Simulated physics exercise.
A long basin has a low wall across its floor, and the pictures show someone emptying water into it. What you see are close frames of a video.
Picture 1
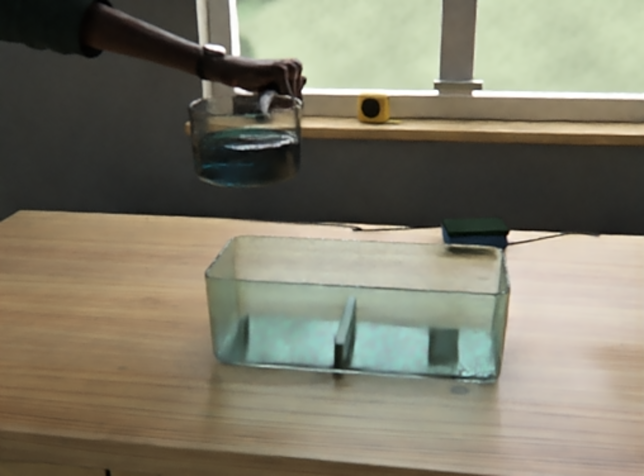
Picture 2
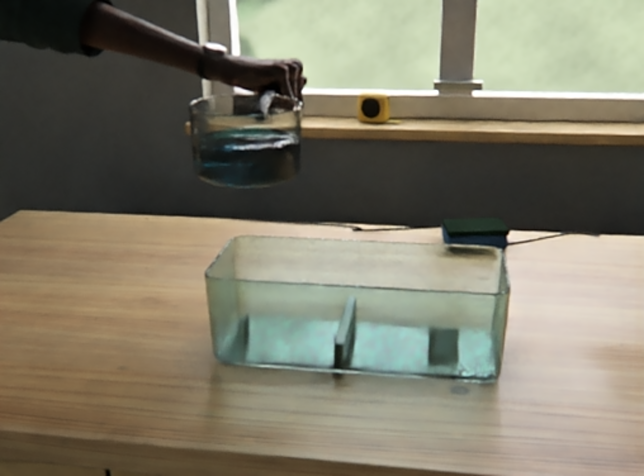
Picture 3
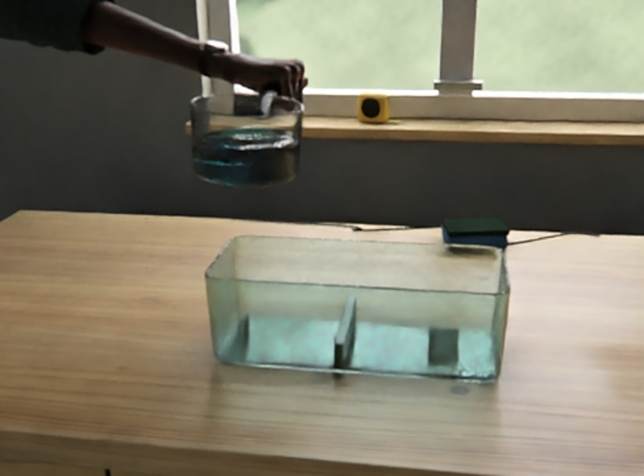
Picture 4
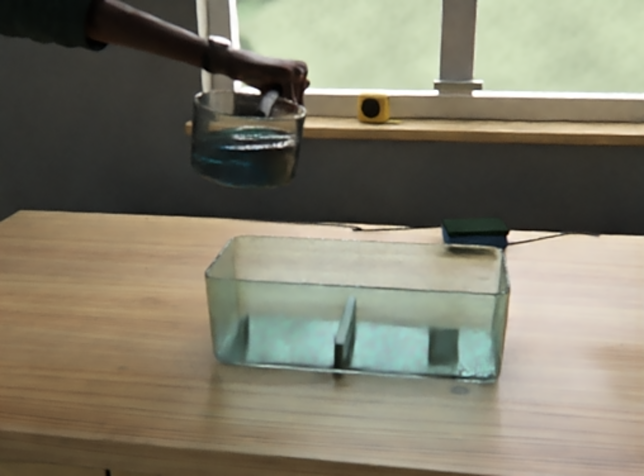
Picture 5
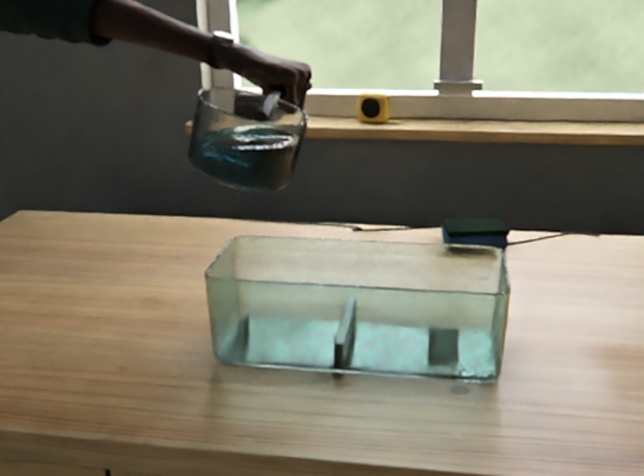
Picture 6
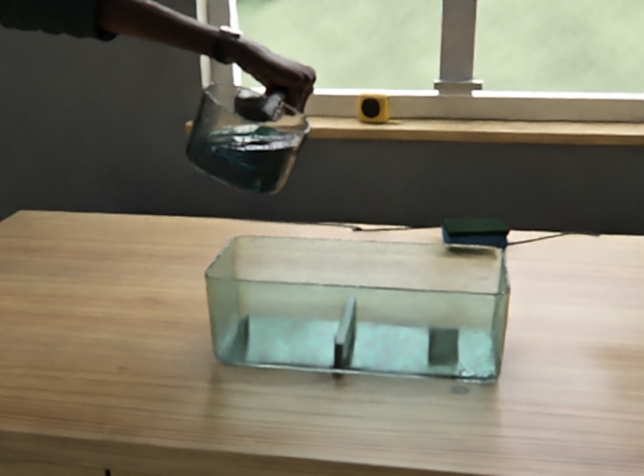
The clip opens on a hand holding a clear container of bluish liquid level above a long glass basin with a low wall across its floor, on a wooden table by a window. The hand then gradually tilts the container to the right, while the basin below stays still.
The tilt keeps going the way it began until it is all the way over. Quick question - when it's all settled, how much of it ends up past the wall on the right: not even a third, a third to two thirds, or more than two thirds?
Most likely one third to two thirds will rest right of the wall.
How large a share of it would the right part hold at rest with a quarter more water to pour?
Something like 60 per cent, give or take.
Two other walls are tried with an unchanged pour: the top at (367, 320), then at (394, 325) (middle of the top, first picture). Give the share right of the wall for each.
Note: Roughly 15 % in case one, 10 % in case two.
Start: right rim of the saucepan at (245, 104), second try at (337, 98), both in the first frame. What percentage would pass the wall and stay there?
10 %, then 90 %.
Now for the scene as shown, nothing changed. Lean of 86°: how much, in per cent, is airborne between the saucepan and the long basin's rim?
Airborne share: Approx. 35 %.
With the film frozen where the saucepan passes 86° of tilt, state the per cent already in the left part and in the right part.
Left 0, right 5.
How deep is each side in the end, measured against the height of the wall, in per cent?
On the left roughly 30, on the right roughly 30.
A moment on, the saucepan is tipped on its side and 55 per cent is still to pour, 2 is left of the wall and 5 right of it.
Next, the saucepan is tipped right over and 7 per cent is still to pour, 34 is left of the wall and 47 right of it.
Then the saucepan is tipped right over and 0 per cent is still to pour, 50 is left of the wall and 49 right of it.
Later the saucepan is tipped right over and 0 per cent is still to pour, 50 is left of the wall and 50 right of it.
In the end 50 per cent lies left of the wall, 50 right of it and 1 outside.
